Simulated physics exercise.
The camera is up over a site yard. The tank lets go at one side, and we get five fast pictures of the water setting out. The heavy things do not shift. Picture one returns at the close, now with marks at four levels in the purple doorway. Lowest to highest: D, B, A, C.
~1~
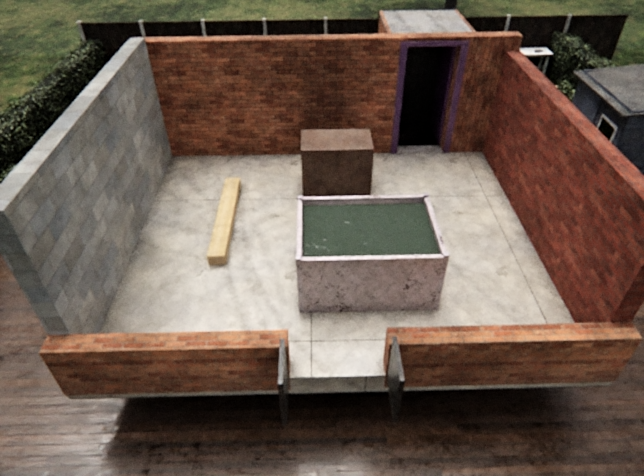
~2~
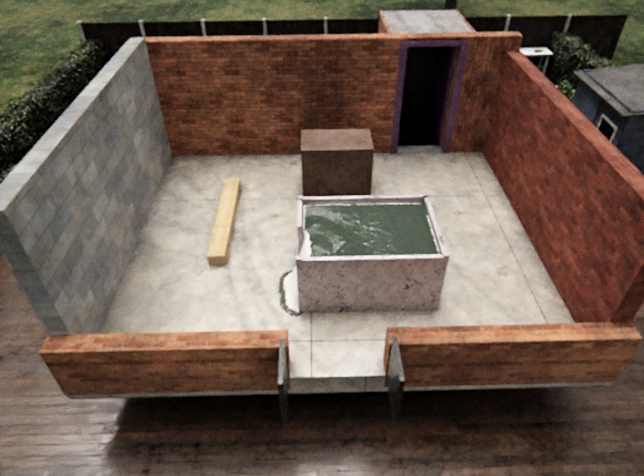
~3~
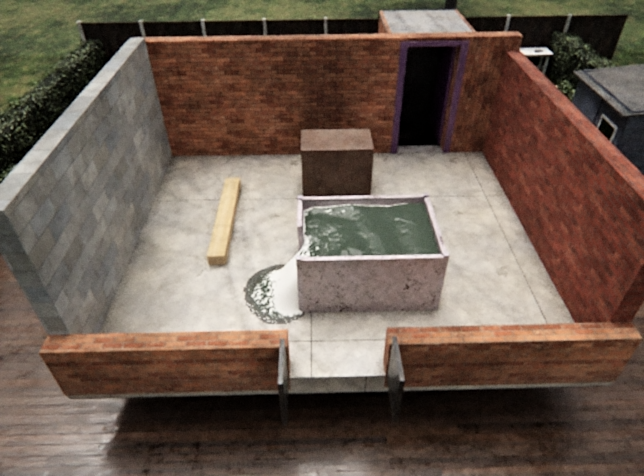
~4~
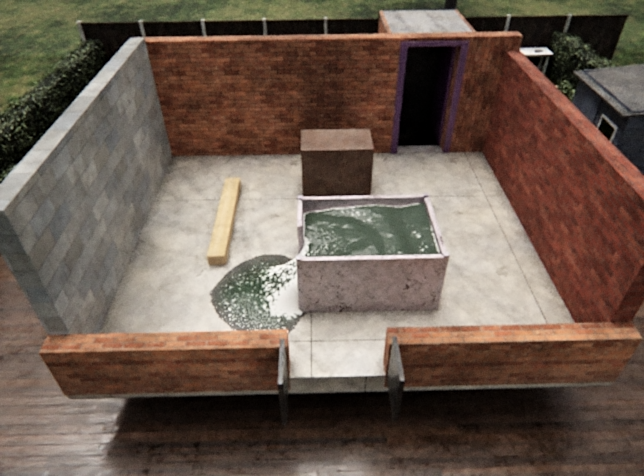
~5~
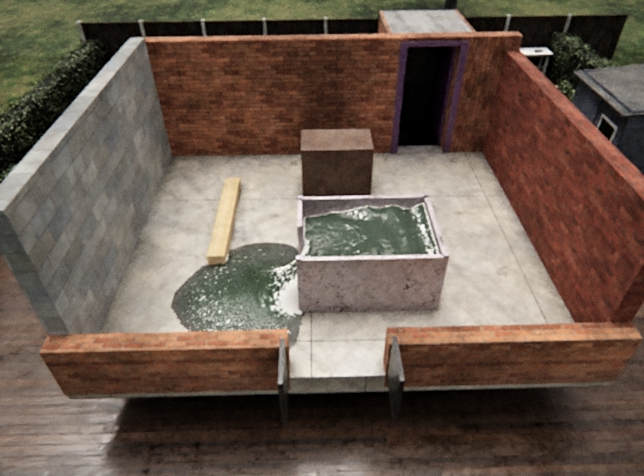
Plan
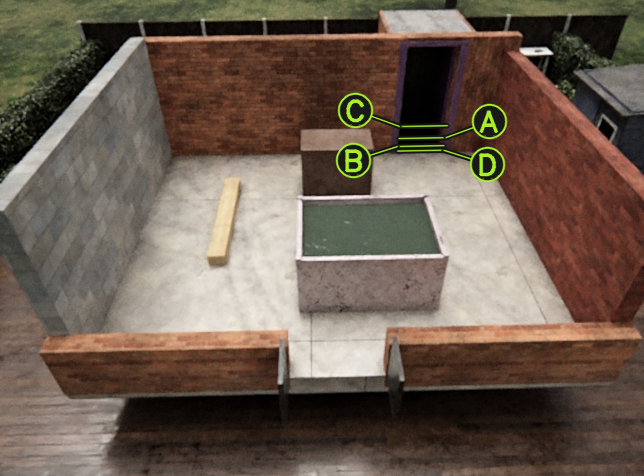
Green water in a stone tank sloshed and poured out over its left side, then spread across the pale floor of the walled yard in a widening puddle that reached the yellow beam.
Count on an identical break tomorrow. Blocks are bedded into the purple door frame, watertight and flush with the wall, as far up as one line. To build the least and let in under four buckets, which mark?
D will do.
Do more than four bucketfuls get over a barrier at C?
No.
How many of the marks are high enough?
All of them.
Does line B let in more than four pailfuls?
No, not at all.
On the marked copy, A at (422, 138); B at (421, 146); C at (423, 126); D at (420, 150); from the bottom up D, B, A, C.
If A is chosen, nothing gets over.
If B is chosen, nothing gets over.
If C is chosen, nothing gets over.
If D is chosen, a splash gets over, under a bucket.
